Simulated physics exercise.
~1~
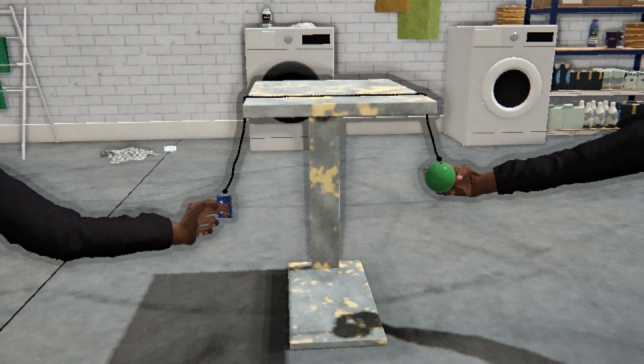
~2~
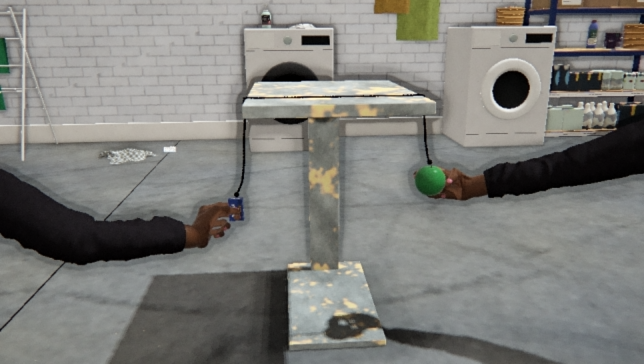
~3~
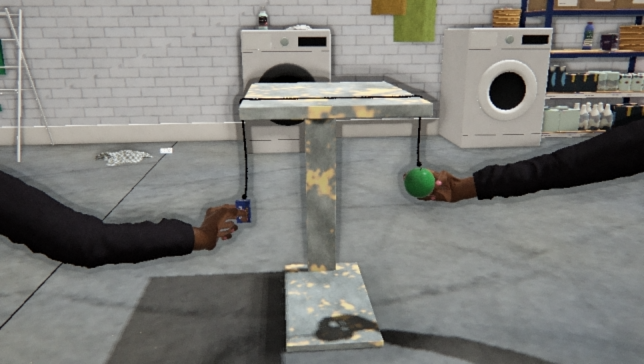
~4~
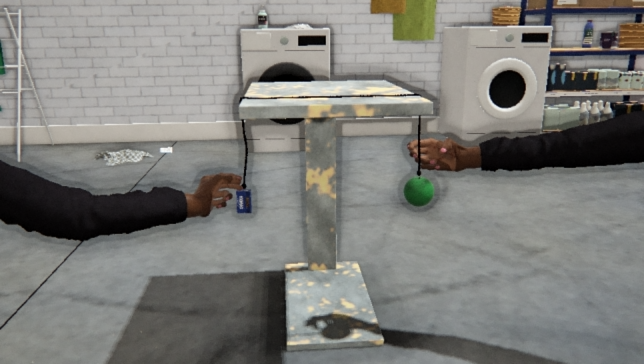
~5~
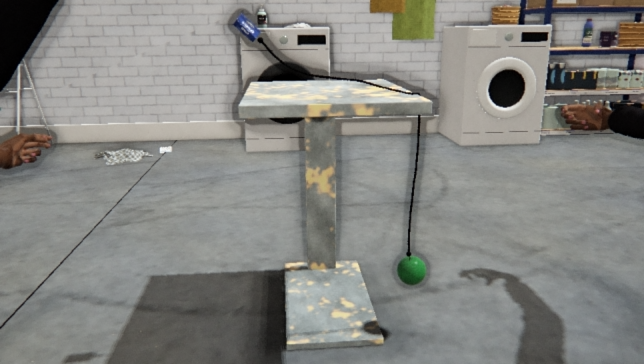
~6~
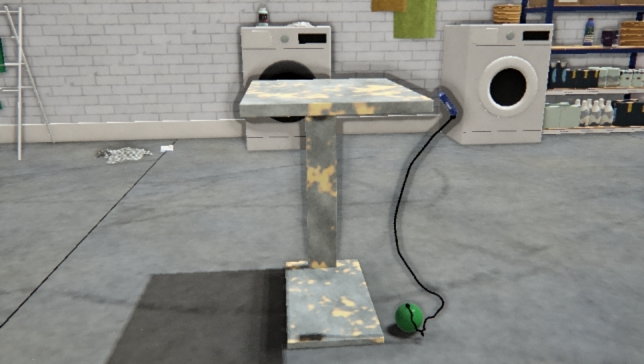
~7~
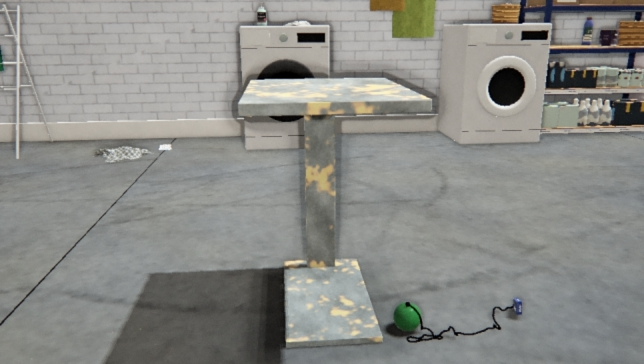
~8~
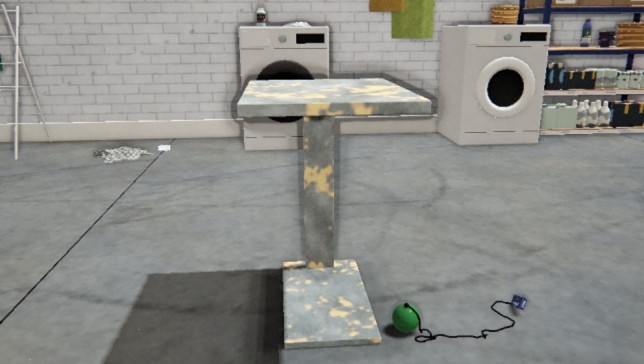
Two dark-sleeved arms reach in from either side of a worn, paint-flecked pedestal table in a laundry room, seen from the front by a slightly swaying camera. The left hand holds a small blue box and the right a green apple, joined by a black string running over the tabletop. The hands ease inward, then let go and draw back. The apple drops to the floor on the right, pulling the box up over the top. The string slides rightwards, the box tumbles off the right edge, and both end up lying on the grey floor.
